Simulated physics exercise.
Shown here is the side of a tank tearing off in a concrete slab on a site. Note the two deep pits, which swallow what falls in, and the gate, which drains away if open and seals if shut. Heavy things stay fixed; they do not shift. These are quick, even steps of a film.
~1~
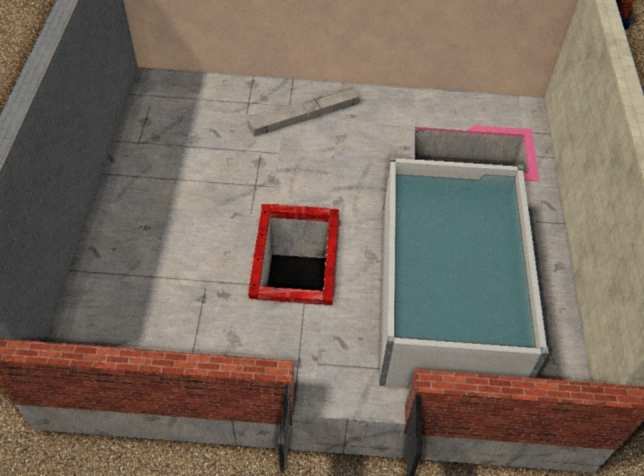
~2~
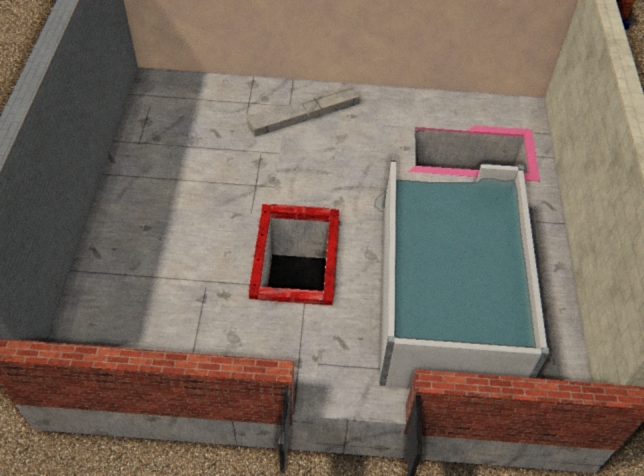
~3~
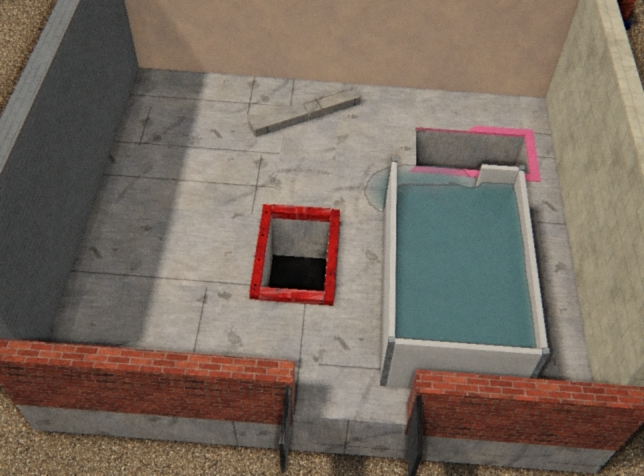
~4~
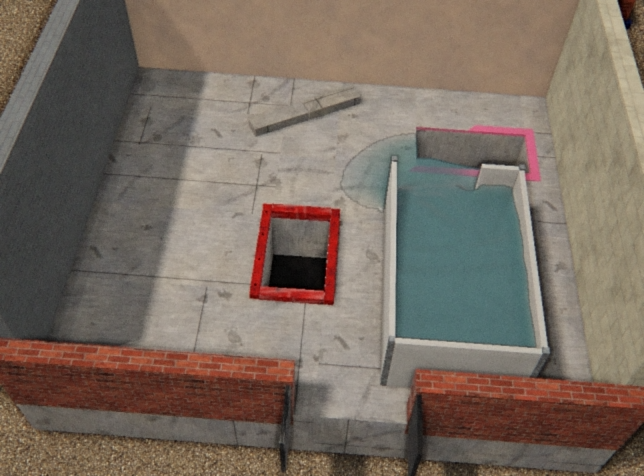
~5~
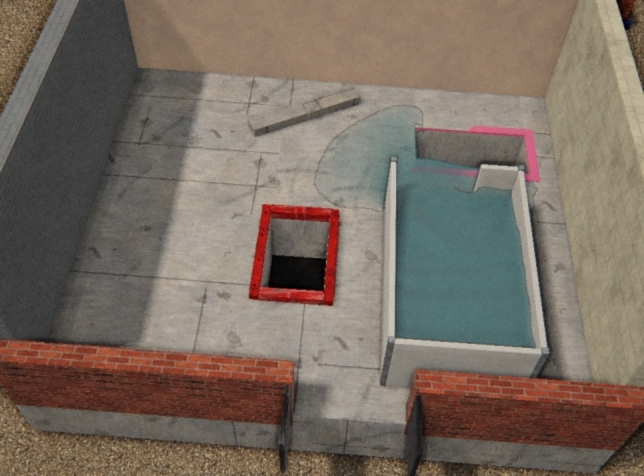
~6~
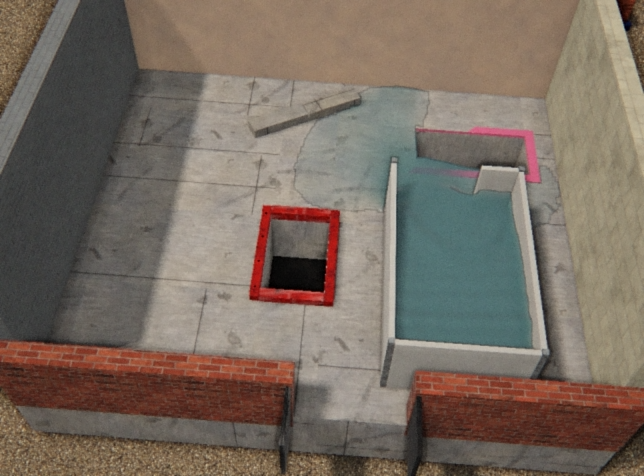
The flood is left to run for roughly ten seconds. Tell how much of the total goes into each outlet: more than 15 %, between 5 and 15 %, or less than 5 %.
In order: The gate will likely win a minor part below five per cent, the red pit will likely win a minor part below five per cent, the pink pit will likely win a major part beyond fifteen per cent.
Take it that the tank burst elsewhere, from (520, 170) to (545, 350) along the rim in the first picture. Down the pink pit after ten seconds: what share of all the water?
Pink 40 %.
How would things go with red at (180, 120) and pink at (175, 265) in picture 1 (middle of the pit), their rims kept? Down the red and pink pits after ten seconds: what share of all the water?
Measured shares in per cent - red 4, pink 25.
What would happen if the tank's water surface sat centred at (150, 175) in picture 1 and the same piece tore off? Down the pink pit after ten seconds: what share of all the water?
I'd put the pink pit at 30 % of the whole.
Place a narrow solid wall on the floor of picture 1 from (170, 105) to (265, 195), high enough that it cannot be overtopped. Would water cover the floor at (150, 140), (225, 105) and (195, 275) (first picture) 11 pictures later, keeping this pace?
Running through them in order, the first comes out free from flooding, the second taken by the flood and the last free from flooding.
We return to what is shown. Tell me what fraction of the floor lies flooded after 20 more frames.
About 55 percent.
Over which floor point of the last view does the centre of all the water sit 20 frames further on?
Estimate: (379, 218).
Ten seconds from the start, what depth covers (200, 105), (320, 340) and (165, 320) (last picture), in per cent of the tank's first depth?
Roughly 2 per cent, 6 per cent and 8 per cent.
A moment on, water covers 20 % of the floor; the gate 0 %, the red pit 0 %, the pink pit 16 %.
Next, water covers 35 % of the floor; the gate 0 %, the red pit 0 %, the pink pit 26 %.
Then, water covers 55 % of the floor; the gate 0 %, the red pit 0 %, the pink pit 36 %.
Later, water covers 80 % of the floor; the gate 0 %, the red pit 0 %, the pink pit 49 %.
In the end, water covers 95 % of the floor; the gate 1 %, the red pit 0 %, the pink pit 58 %.
